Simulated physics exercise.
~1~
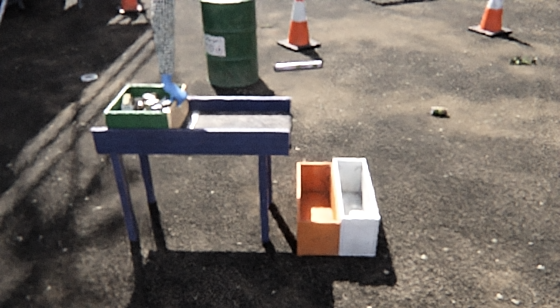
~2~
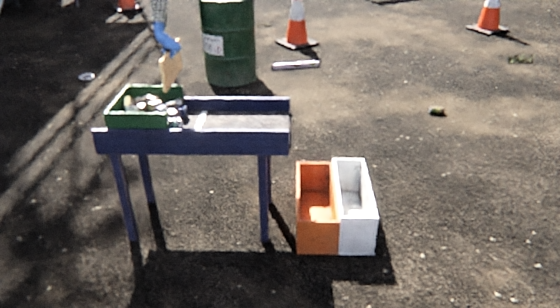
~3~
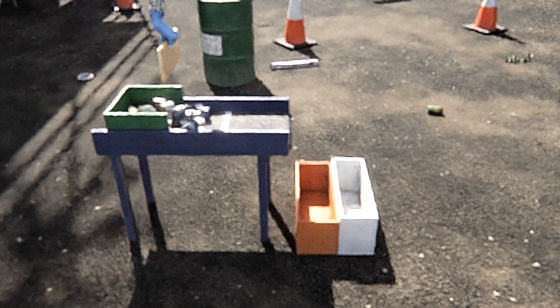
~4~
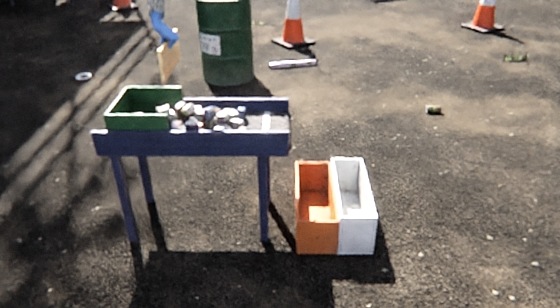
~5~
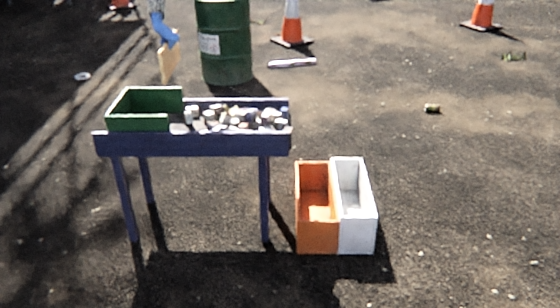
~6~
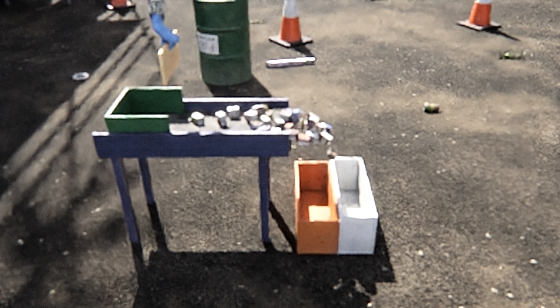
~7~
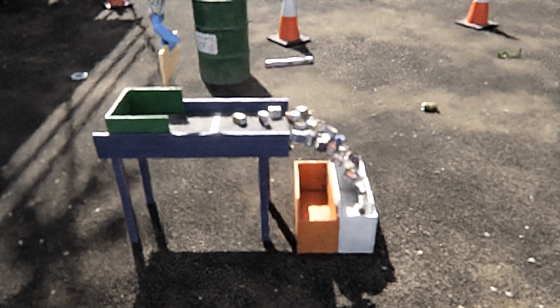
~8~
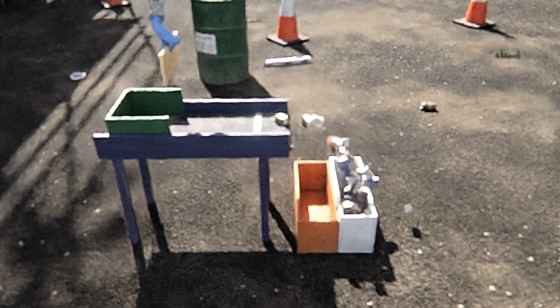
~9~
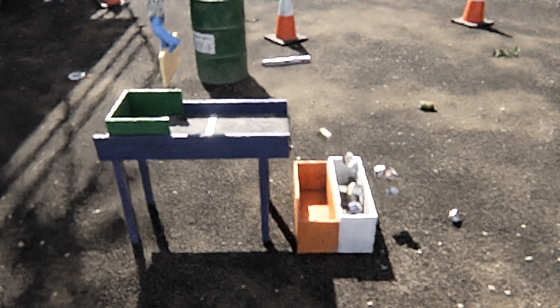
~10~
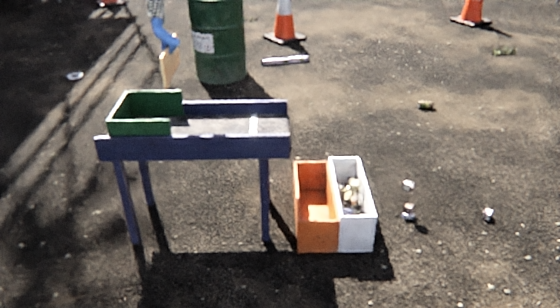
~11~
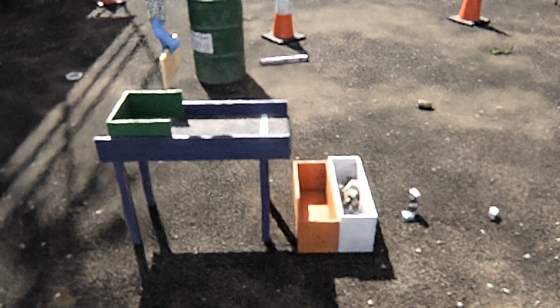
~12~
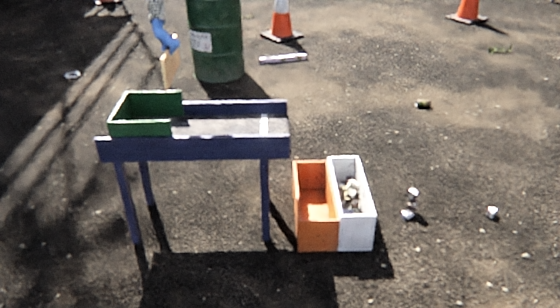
Small pale cartons riding a belt from a green pen, spilling off its end into a white tote, a few landing beyond.
